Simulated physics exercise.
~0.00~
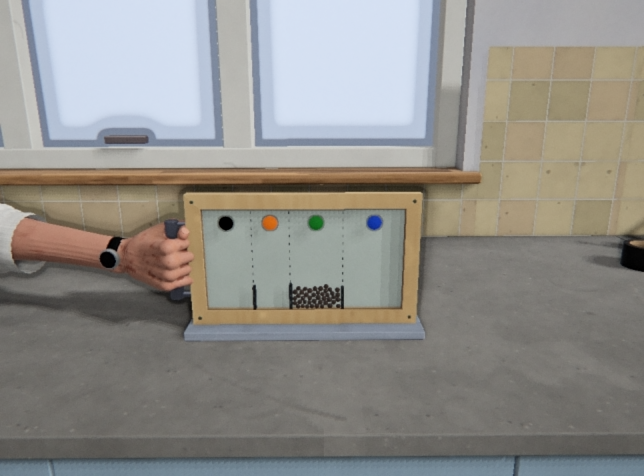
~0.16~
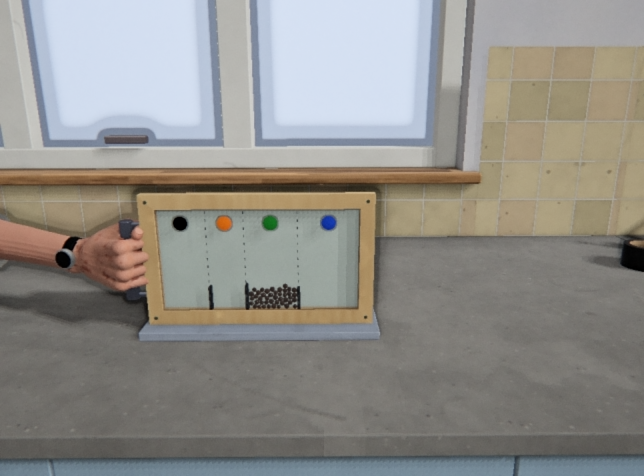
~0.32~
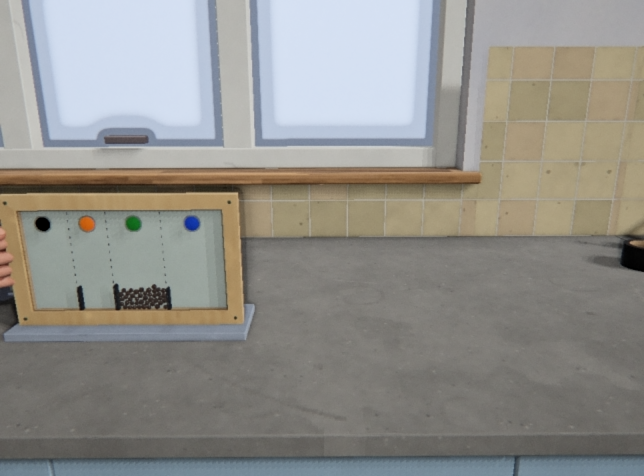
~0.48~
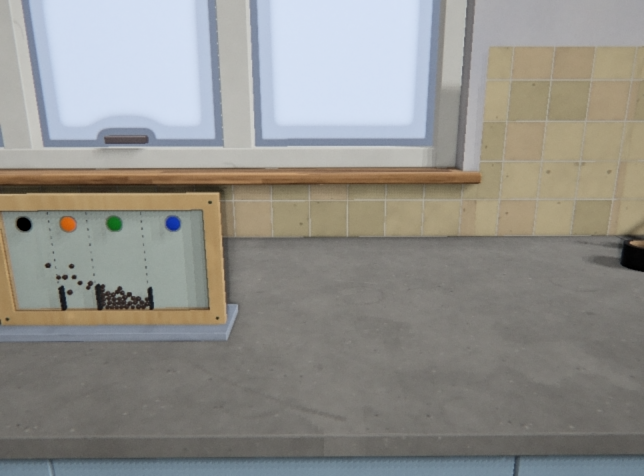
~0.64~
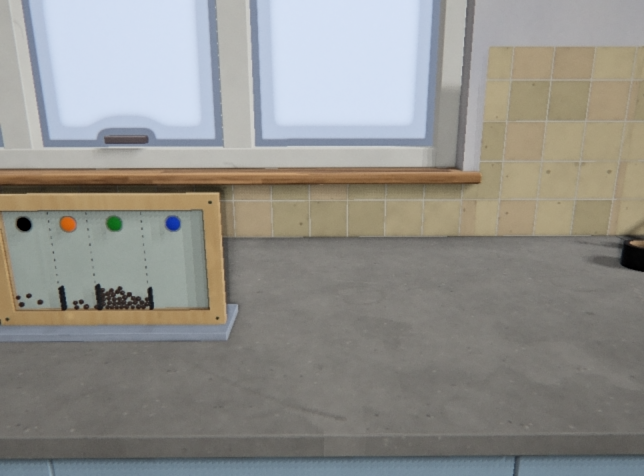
On a kitchen counter, a hand slides a framed tray left, scattering some dark pills leftward.
